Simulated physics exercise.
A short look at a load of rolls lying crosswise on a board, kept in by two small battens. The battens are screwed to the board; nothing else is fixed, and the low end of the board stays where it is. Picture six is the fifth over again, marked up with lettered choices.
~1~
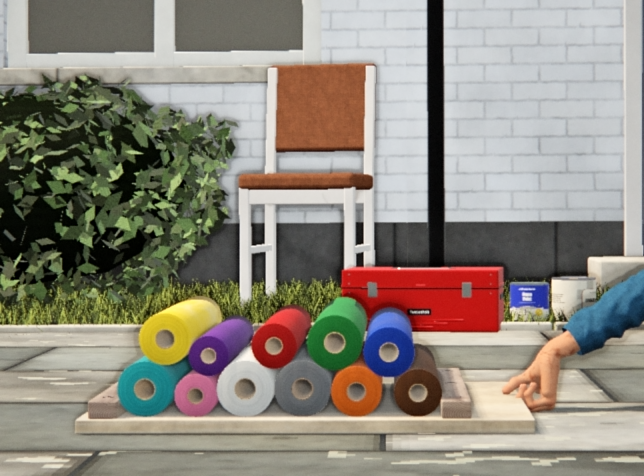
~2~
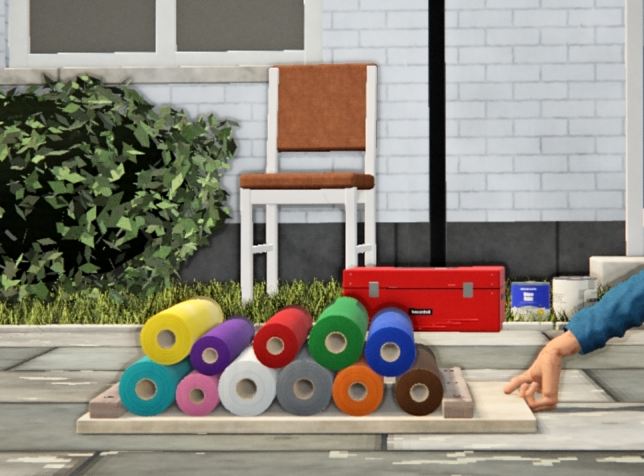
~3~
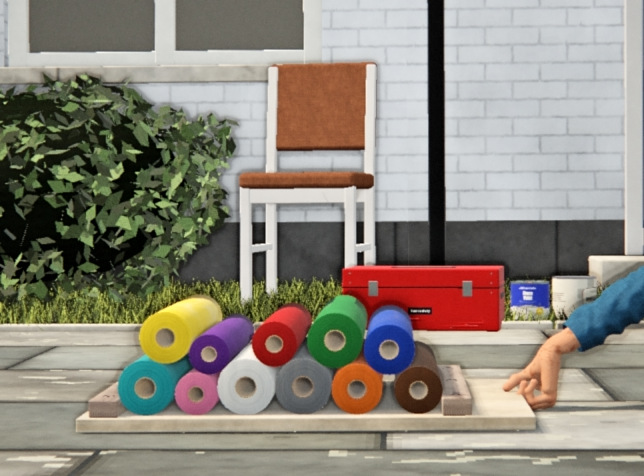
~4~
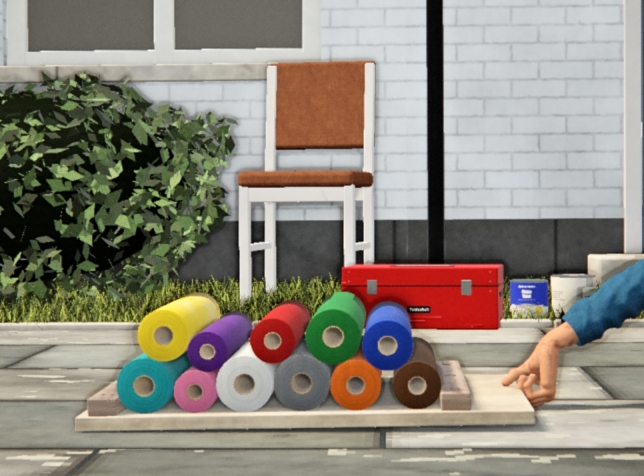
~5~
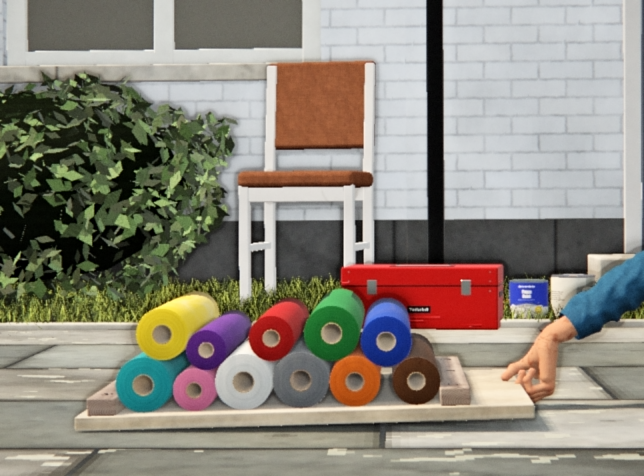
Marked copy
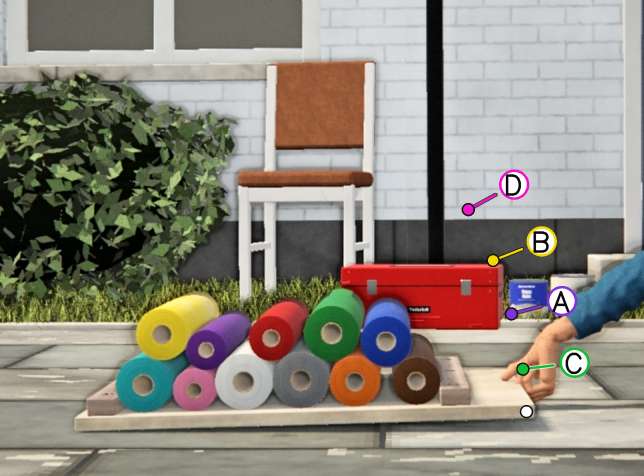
Colourful rolls lie stacked on a board while a hand at the right barely moves.
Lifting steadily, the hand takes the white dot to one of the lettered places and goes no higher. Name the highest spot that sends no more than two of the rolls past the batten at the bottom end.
Mark D is as high as it can go.
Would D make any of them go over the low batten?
Yes, at D.
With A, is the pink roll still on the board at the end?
Yes.
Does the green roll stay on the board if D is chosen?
Yes, with D.
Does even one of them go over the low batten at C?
No.
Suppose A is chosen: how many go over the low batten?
The count is none.
On the marked copy, A at (511, 314); B at (493, 260); C at (523, 369); D at (468, 210); the white dot at (527, 412).
Following D. Soon after the start, board at 17°.
Later, board at 28°.
In the end, board at 28°, one over the low batten (yellow).
As for the rest, A none over the low batten; B one over the low batten (yellow); C none over the low batten.
